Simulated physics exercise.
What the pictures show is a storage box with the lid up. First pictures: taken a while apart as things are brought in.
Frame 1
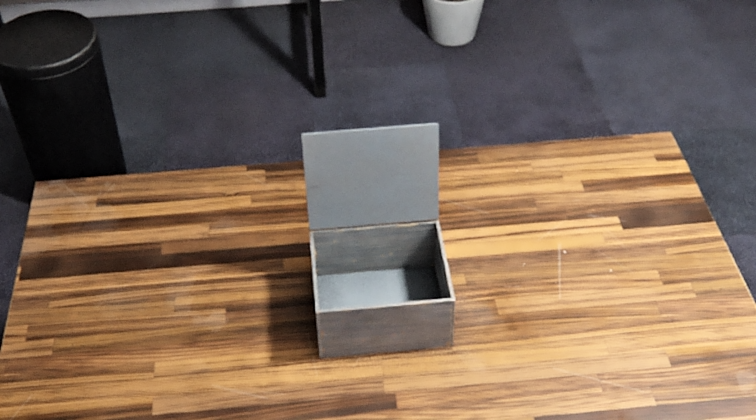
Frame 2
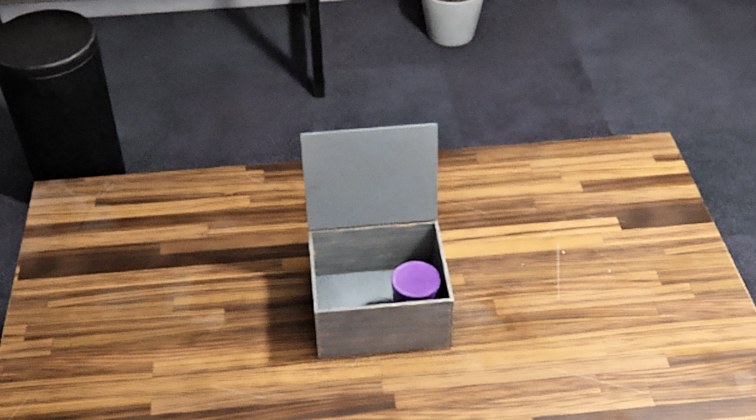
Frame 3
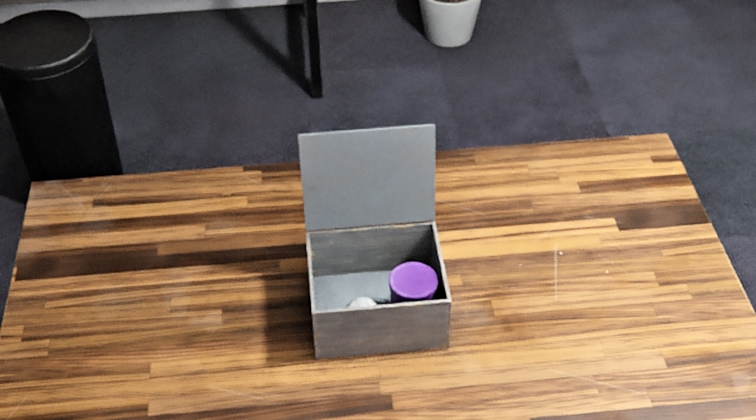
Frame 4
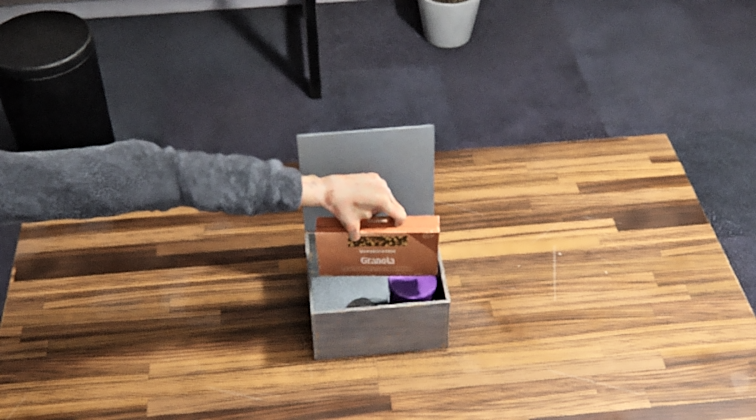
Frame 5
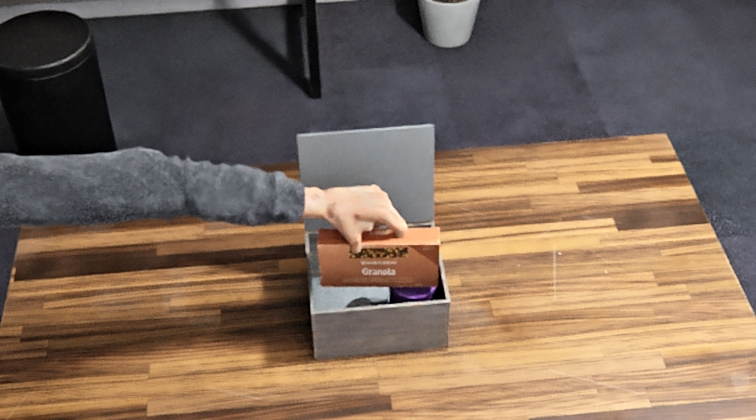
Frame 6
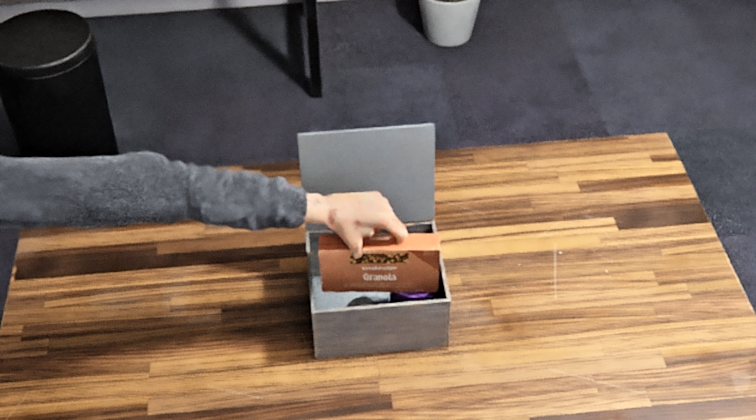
In an open gray box holding a purple-topped container, a hand lowers an orange packet.
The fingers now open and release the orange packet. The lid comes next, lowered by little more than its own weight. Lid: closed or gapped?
Gapped.
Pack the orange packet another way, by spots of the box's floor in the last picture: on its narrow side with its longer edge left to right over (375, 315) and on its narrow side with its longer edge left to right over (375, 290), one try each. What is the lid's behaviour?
The first time it cannot come down, the second time it seals the box.
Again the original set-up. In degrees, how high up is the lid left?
Around 12 degrees.
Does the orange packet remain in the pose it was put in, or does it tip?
It tips.
Then, 1.40 s after the last picture, lid 72° above the rim; orange packet tipped 55° from how it was near (379, 290).
Then, 2.10 s after the last picture, lid 21° above the rim; orange packet tipped 54° from how it was near (380, 293).
At rest, lid 12° above the rim; tipped over in the box, orange packet; the other 2 in place. Seen from the same camera at the end, orange packet near (382, 294).
